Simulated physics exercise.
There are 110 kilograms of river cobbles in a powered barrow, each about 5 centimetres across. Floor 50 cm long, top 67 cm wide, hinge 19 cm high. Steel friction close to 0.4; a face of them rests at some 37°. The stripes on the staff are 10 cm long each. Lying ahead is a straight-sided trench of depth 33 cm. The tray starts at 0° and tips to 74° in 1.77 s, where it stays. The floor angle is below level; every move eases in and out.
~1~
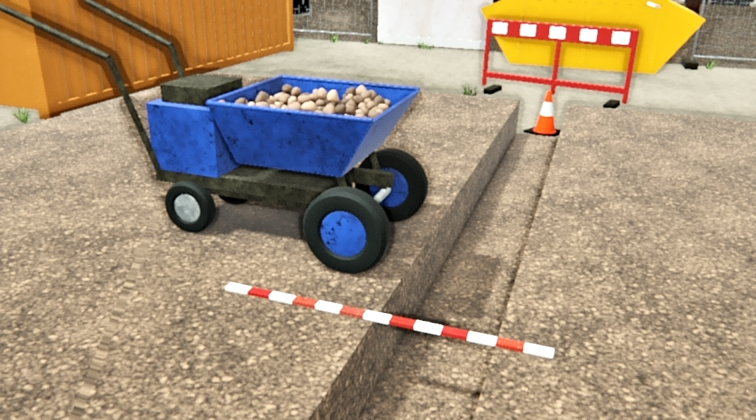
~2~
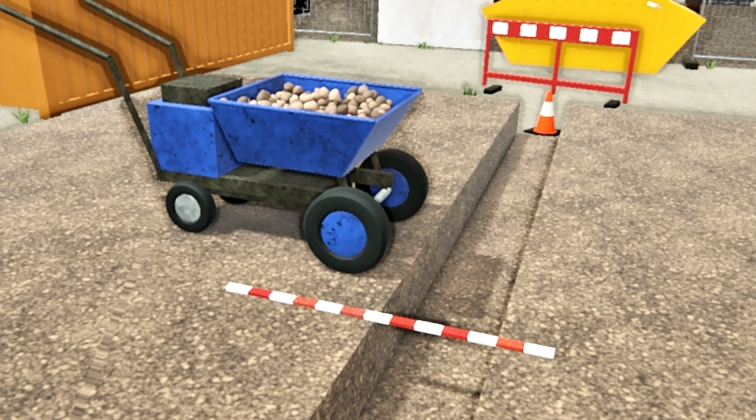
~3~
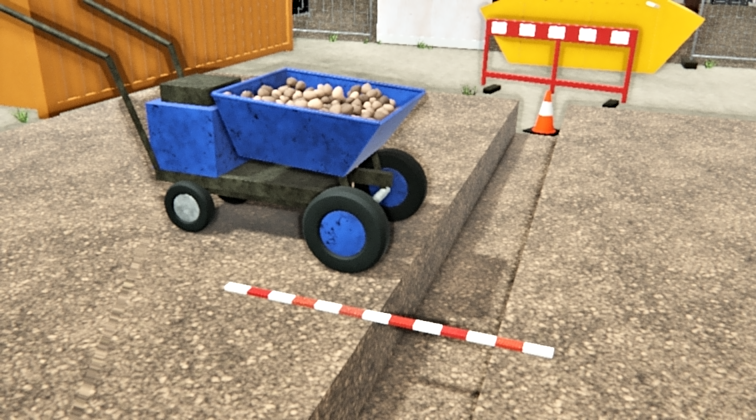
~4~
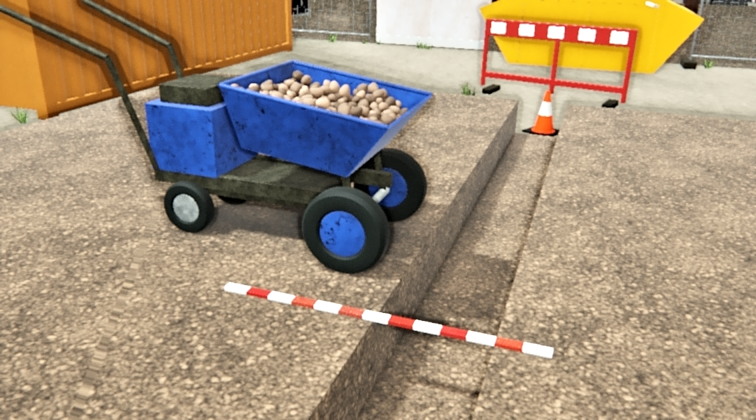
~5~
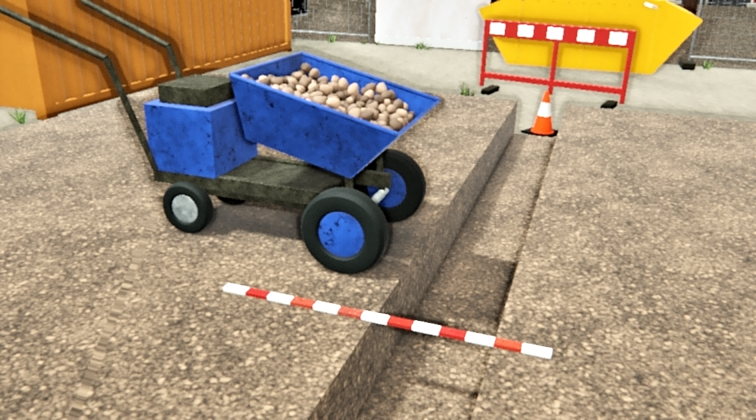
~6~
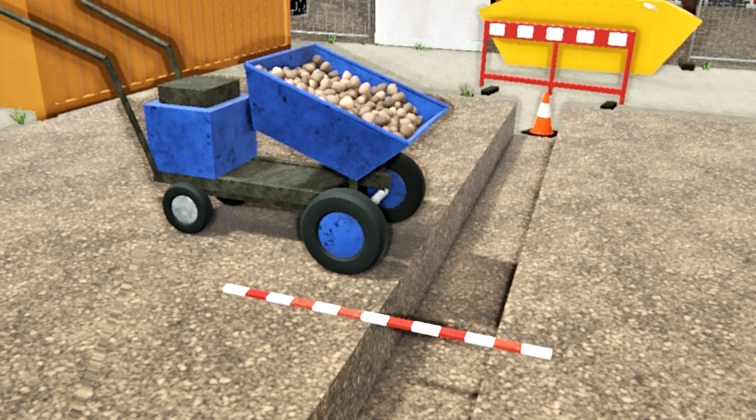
Blue dumper tray heaped with rounded stones tilting gradually down to the right beside a trench, the wheeled machine staying still.
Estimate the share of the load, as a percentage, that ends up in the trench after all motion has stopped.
Roughly 70 per cent of the load ends up there.
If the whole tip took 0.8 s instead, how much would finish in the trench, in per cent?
With that timing, about 50 per cent.
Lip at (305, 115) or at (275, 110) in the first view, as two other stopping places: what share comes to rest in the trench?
First place: Near 100%; second place: Near 85%.
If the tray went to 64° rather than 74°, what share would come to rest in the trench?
It would be close to 45 percent.
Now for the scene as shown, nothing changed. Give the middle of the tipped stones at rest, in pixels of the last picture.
The resting stones are centred at roughly (493, 314).
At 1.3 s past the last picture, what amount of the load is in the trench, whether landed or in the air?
About 30%.
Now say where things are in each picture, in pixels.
Lip at (372, 121), floor tilted 0°, highest stones at (336, 96), in the first picture.
The tray is at 1°, its lip at (375, 122); the top of the load is at (337, 96), in the second picture.
Lip at (379, 124), floor tilted 4°, highest stones at (322, 92), in the third picture.
Lip at (387, 128), floor tilted 8°, highest stones at (307, 87), in the fourth picture.
Lip at (397, 135), floor tilted 13°, highest stones at (301, 78), in the fifth picture.
Lip at (409, 144), floor tilted 20°, highest stones at (312, 70), in the sixth picture.
Then, 0.7 s after the last picture the floor is at 63°, 99 % in the tray, 1 % in the trench; the foremost stones are at (490, 213).
Then, 1.3 s after the last picture the floor is at 74°, 52 % in the tray, 28 % in the trench, 20 % past the trench; the foremost stones are at (606, 280).
Then, 1.6 s after the last picture the floor is at 74°, 26 % in the tray, 43 % in the trench, 31 % past the trench; the foremost stones are at (686, 284).
Then, 3.6 s after the last picture the floor is at 74°, 0 % in the tray, 70 % in the trench, 30 % past the trench; the foremost stones are at (725, 290).
